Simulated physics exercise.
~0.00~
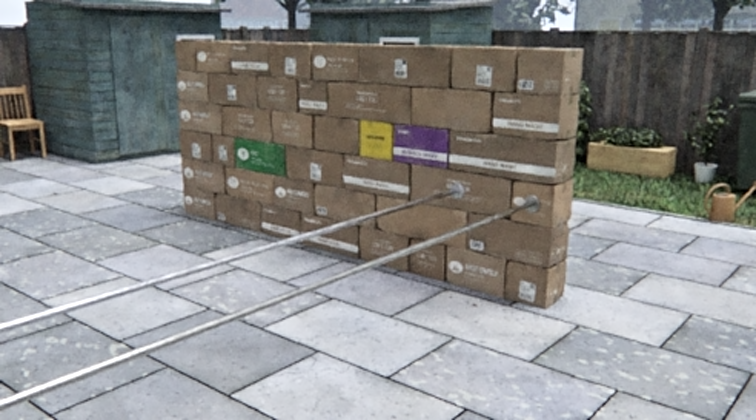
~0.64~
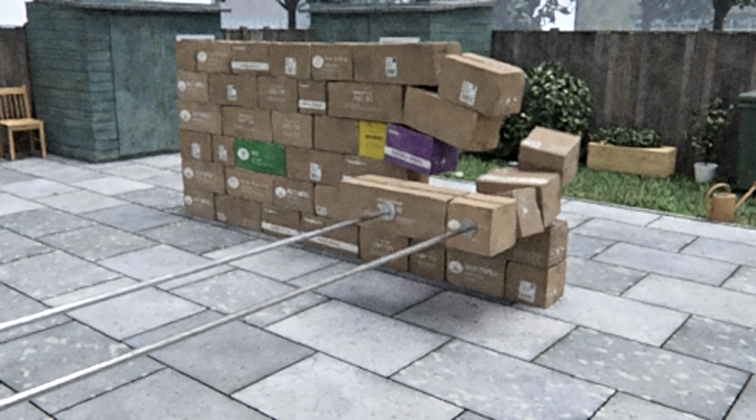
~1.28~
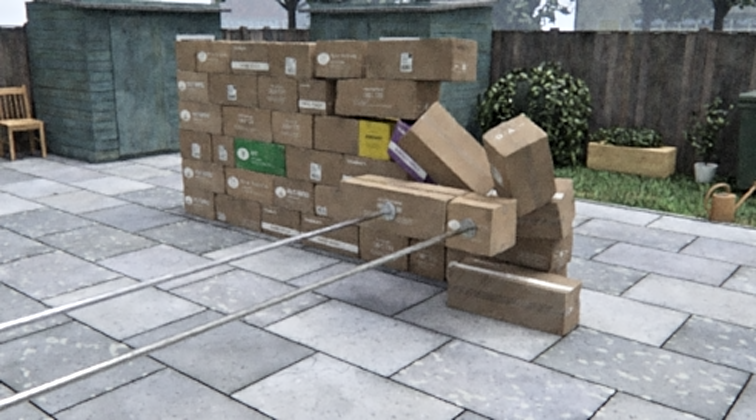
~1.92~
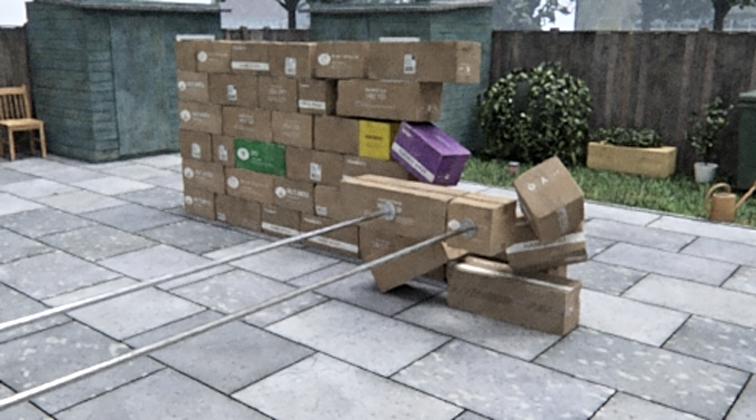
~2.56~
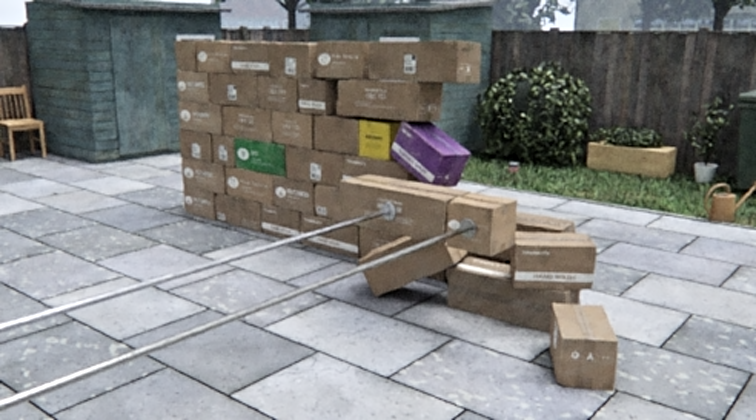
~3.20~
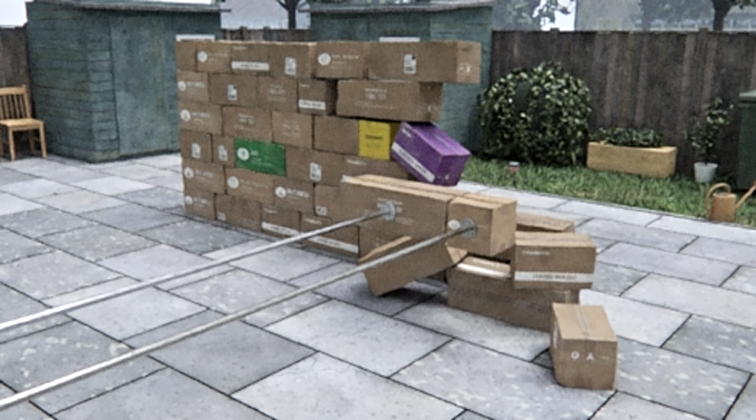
On a grey paved patio with a fence, a green shed and shrubs behind, a wall of brown cartons is seen from the front at a slight angle. A green carton sits left of centre, with yellow and purple ones side by side further right. Two long rods draw a pair of cartons out toward the left. The right end gives way, and several cartons tip and tumble down. The purple carton sags and tilts, while one carton rolls onto the paving in front. Everything settles, with the yellow and green cartons still in place.
